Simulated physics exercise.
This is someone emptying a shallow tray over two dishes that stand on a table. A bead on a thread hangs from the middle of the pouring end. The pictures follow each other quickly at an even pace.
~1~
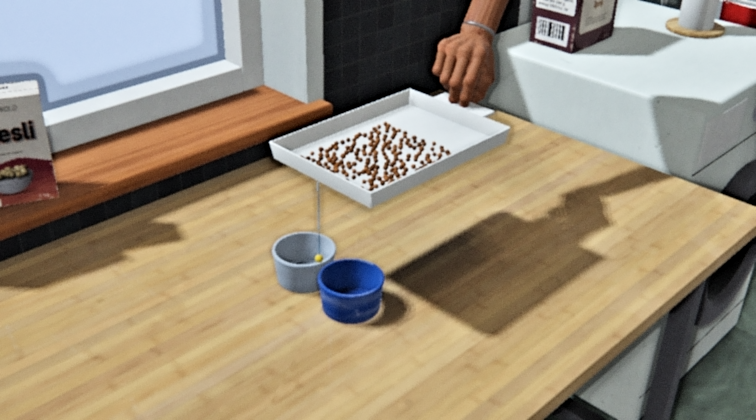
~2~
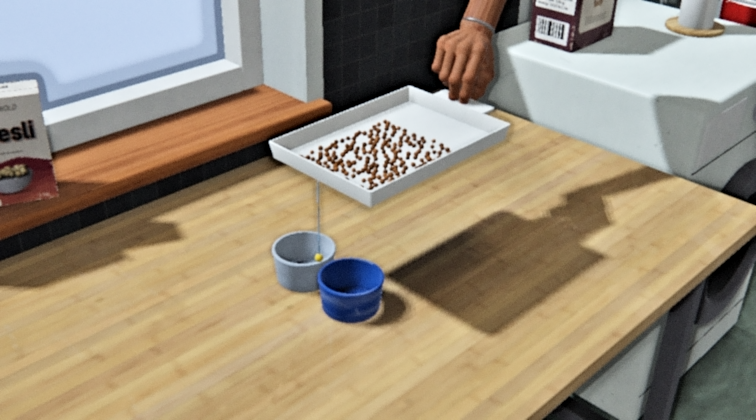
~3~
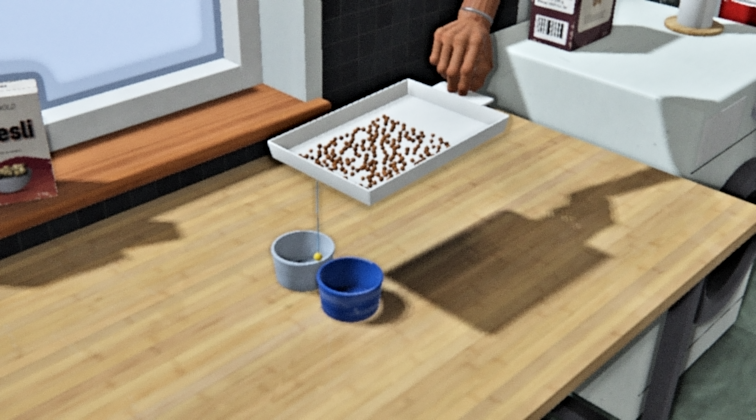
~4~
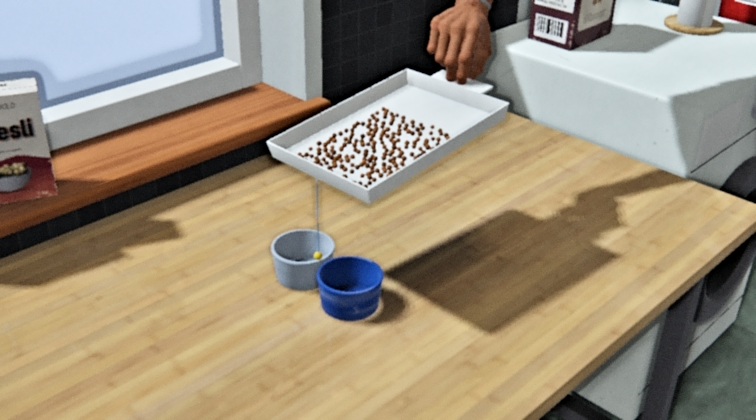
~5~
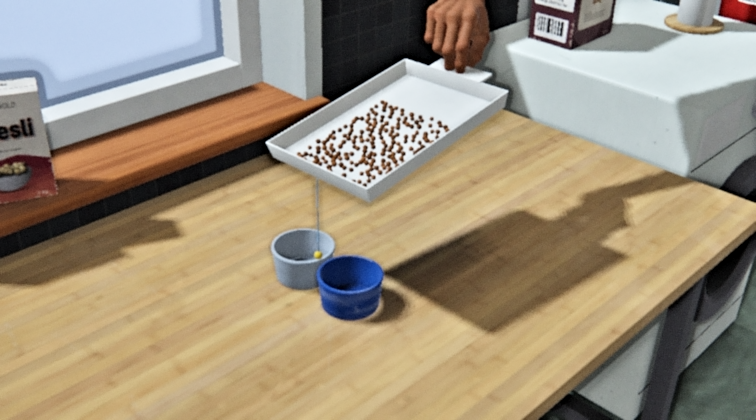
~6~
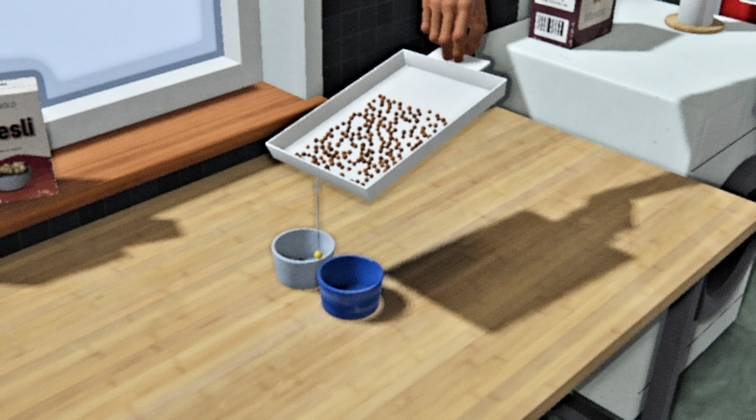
In the video, a hand holds a white tray of small brown balls above a grey dish and a blue dish on a wooden table, then gradually raises the handle end, tilting the tray slightly toward its left corner.
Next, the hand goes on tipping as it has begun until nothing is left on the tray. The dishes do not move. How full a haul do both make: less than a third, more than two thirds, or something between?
Caught overall: Less than a third.
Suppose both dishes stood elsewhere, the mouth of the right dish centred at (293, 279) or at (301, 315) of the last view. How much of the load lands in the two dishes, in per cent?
Near 80 % and 40 %.
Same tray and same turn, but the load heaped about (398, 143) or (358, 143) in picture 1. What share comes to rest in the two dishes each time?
Near 0 % and 0 %.
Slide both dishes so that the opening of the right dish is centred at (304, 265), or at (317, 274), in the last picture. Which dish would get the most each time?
The first try: The dish on the left. The second: Left.
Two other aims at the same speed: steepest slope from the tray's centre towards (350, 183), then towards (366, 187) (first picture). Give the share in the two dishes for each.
About 0 and 10 per cent.
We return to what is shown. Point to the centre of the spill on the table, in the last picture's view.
Around (243, 298).
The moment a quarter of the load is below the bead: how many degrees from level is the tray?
Roughly 105°.
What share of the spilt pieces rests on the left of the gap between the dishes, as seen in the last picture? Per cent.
Near 100 %.
Soon after the last picture, tray tipped steeply; nearly all on the tray; a stray few outside both; a stray few in the air.
A little later, tray tipped past a quarter turn; about two thirds on the tray; a stray few outside both; about a third in the air.
Later still, tray tipped past a quarter turn; all outside both.
At rest, tray tipped past a quarter turn; none in the right dish; none in the left dish; all outside both.
